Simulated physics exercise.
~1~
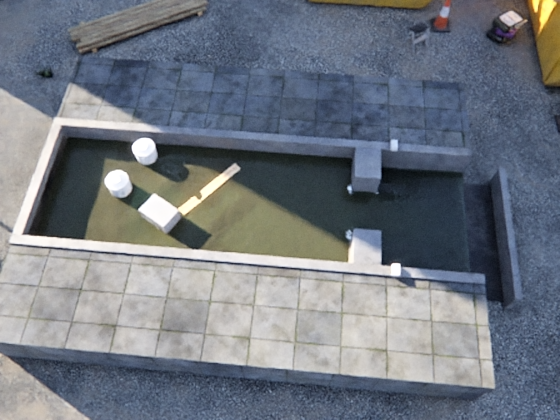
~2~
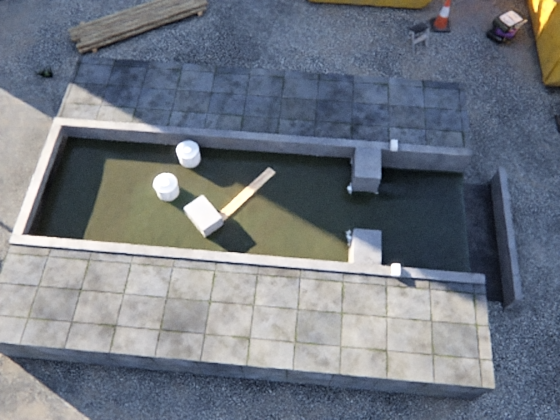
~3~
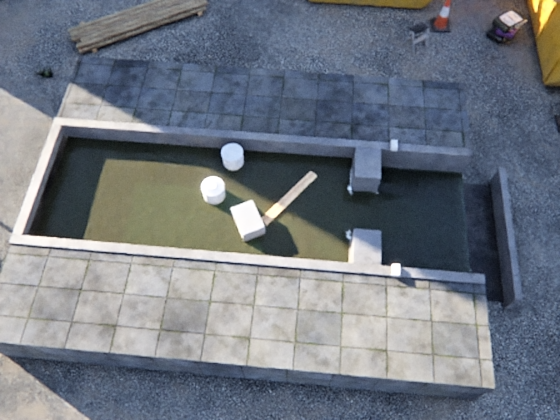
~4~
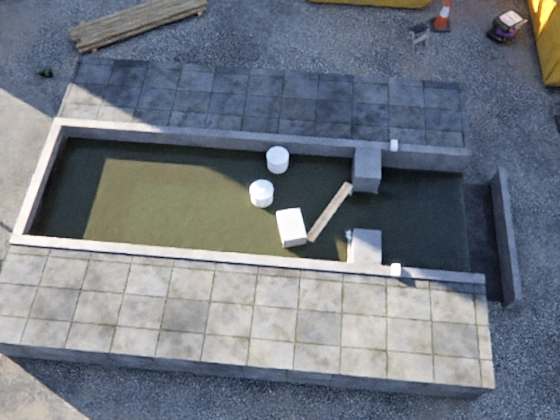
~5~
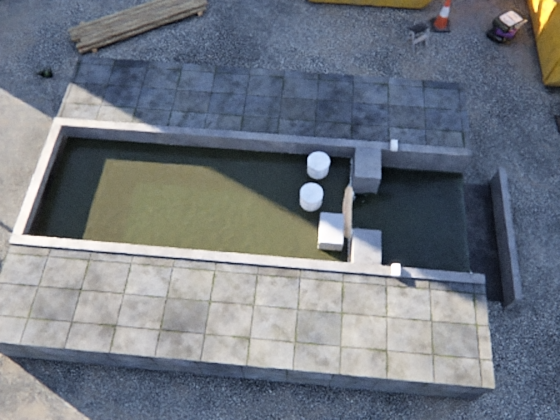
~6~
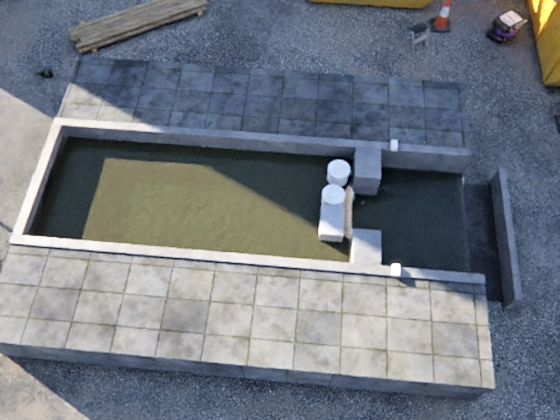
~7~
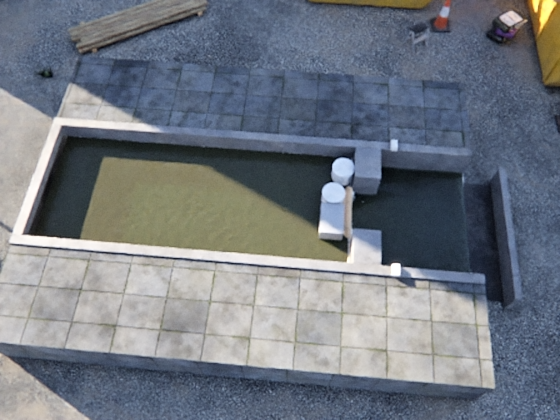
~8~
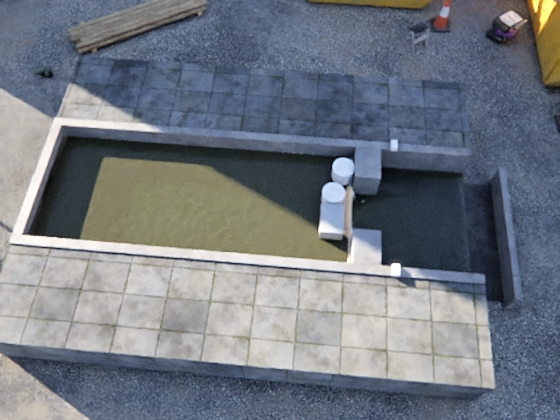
In a walled channel of murky water between paved banks, two white tubs, a pale block and a wooden plank drifted right until the plank swung across the gap between two blocks, and everything bunched up behind it and stayed there.
